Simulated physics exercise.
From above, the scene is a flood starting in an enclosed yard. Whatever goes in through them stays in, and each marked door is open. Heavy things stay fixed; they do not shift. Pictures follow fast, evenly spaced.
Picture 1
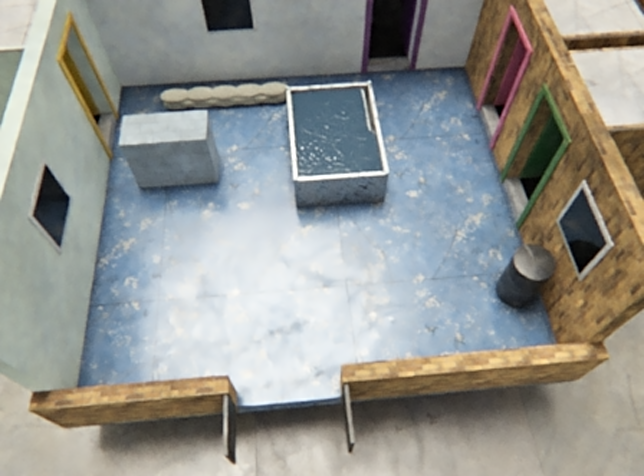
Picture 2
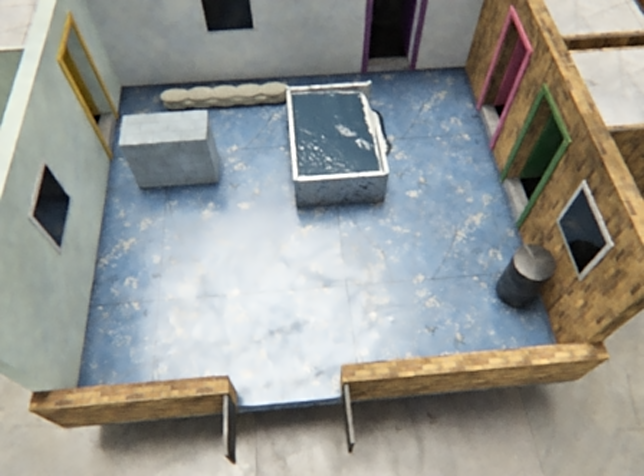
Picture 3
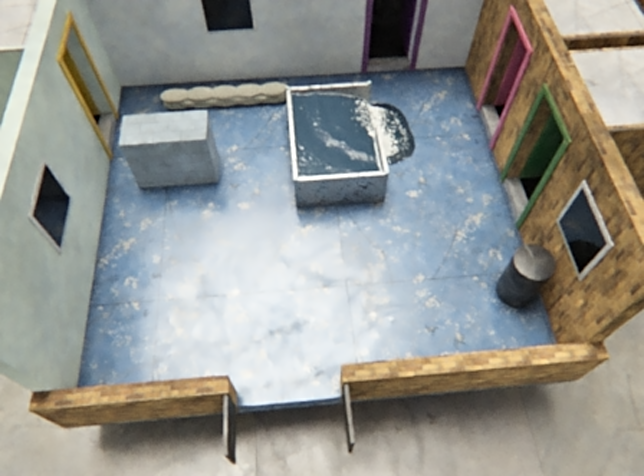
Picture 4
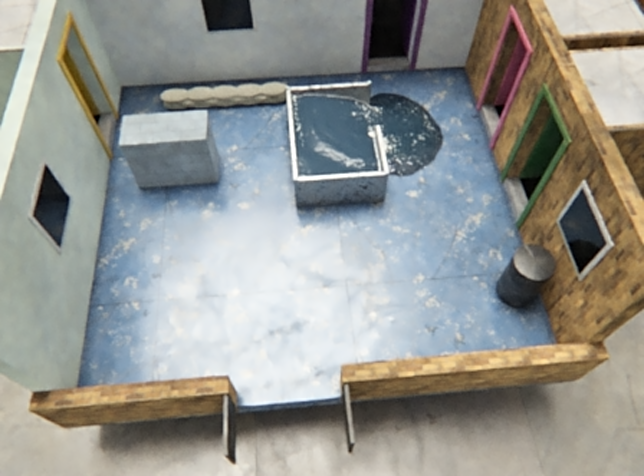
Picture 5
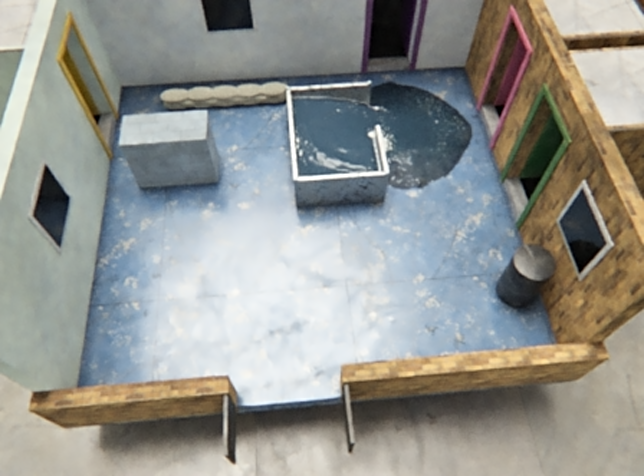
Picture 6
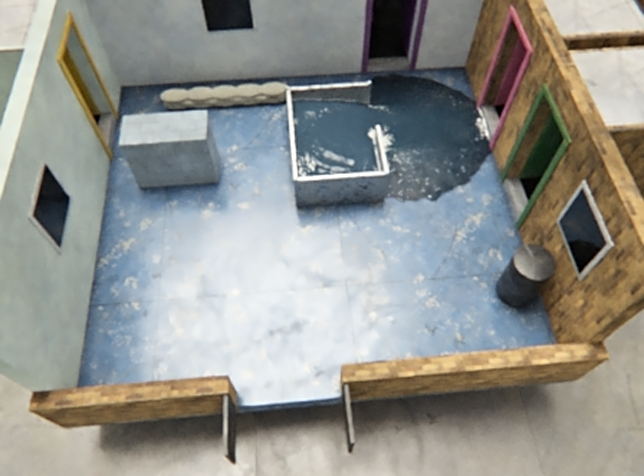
The clip opens on a walled yard seen from above, with still, dark water in an open tank between a pale block and a dark barrel. Water then pours through a gap in the tank's right side, and a dark pool spreads rightward across the blue floor, widening until it nears the pink and green doorways.
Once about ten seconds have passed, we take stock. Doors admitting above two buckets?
In order: Green door: Within two buckets; pink door: Exceeds two buckets; yellow door: Within two buckets; purple door: Within two buckets.
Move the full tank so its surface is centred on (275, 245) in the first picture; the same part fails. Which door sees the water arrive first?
Note: The green-painted one.
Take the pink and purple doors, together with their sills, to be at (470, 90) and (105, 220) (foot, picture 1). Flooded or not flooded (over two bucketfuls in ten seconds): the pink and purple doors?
Well, the pink door overflows, but the purple door falls below the limit.
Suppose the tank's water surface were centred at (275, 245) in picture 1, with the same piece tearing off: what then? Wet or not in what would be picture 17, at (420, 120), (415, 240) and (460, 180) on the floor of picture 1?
As listed: Reached, reached, reached.
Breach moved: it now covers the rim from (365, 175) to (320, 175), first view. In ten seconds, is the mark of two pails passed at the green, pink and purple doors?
The green one remains below, the pink one remains below, and the purple one remains below.
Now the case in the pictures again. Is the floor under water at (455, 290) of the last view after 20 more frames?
Looking there, it would be swamped.
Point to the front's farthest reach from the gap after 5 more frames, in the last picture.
The wet edge reaches furthest near (509, 220).
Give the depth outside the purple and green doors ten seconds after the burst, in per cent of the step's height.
I'd put it at close to 30 and 30 per cent.
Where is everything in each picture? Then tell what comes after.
The first frame shows still water in the open tank at (335, 131).
In the second frame, water pours out at (370, 126) and has run to a hidden place.
In the third frame, the front is at (410, 148), out from the gap at (370, 126).
In the fourth frame, water pours out at (370, 127) and has run to (438, 134).
In the fifth frame, water pours out at (370, 126) and has run to (467, 137).
In the sixth frame, water pours out at (370, 126) and has run to (489, 148).
A moment on, water covers 15 % of the floor; the green door wet at the sill, nothing in, the pink door over two buckets in, the yellow door not reached, the purple door wet at the sill, nothing in.
Next, water covers 20 % of the floor; the green door wet at the sill, nothing in, the pink door far over two buckets in, the yellow door not reached, the purple door wet at the sill, nothing in.
Then, water covers 30 % of the floor; the green door wet at the sill, nothing in, the pink door far over two buckets in, the yellow door not reached, the purple door under two buckets in.
Later, water covers 55 % of the floor; the green door wet at the sill, nothing in, the pink door far over two buckets in, the yellow door not reached, the purple door under two buckets in.
In the end, water covers 80 % of the floor; the green door wet at the sill, nothing in, the pink door far over two buckets in, the yellow door wet at the sill, nothing in, the purple door under two buckets in.
